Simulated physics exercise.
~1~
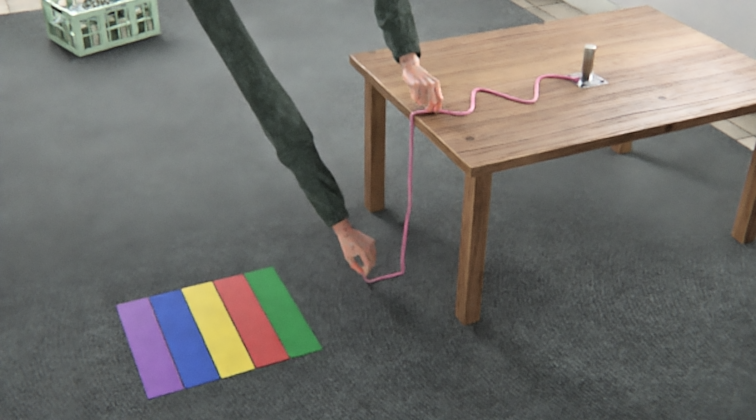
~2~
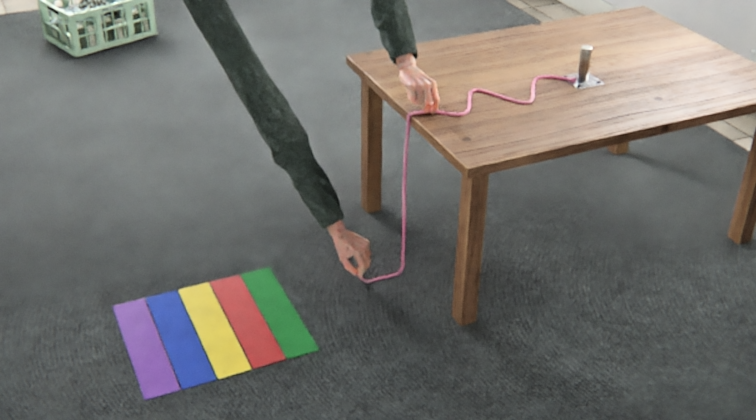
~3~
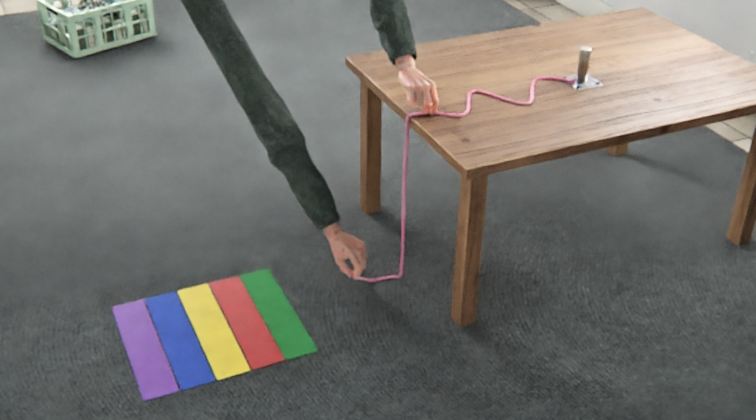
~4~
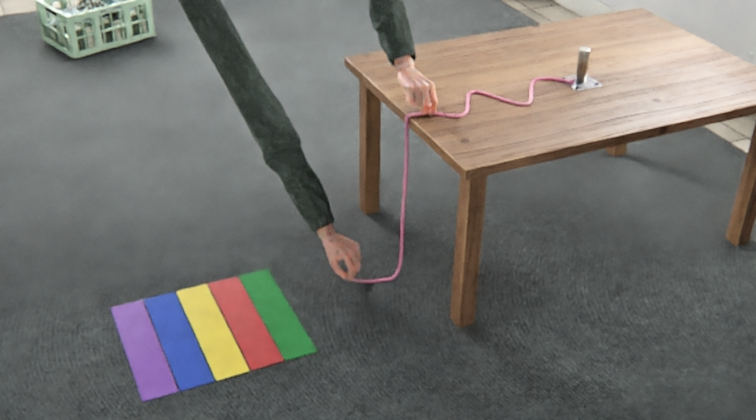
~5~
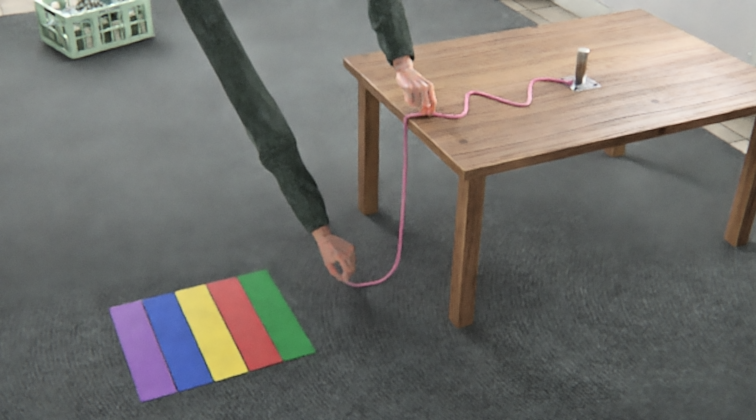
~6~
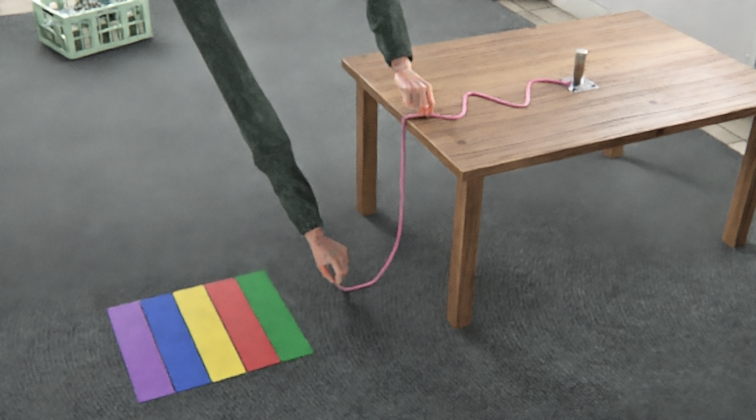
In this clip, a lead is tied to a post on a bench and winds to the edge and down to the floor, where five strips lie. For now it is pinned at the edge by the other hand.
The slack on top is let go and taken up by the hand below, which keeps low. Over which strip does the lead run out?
Over the purple strip.
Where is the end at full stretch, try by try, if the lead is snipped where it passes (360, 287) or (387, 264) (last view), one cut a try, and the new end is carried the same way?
First (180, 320), then (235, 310).
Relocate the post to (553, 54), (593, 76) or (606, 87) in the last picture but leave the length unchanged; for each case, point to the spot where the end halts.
Going by the last picture, roughly (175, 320), (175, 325) and (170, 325).
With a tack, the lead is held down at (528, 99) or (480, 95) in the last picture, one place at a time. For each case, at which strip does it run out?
It ends on blue the first time and on yellow the second time.
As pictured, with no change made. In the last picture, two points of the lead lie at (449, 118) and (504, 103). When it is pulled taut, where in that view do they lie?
(374, 141), then (468, 105).
A little later, end near (197, 317); over yellow.
Next, end near (161, 326); over blue.
When it is tight, end near (140, 331); over purple. It gets as far as the purple strip.
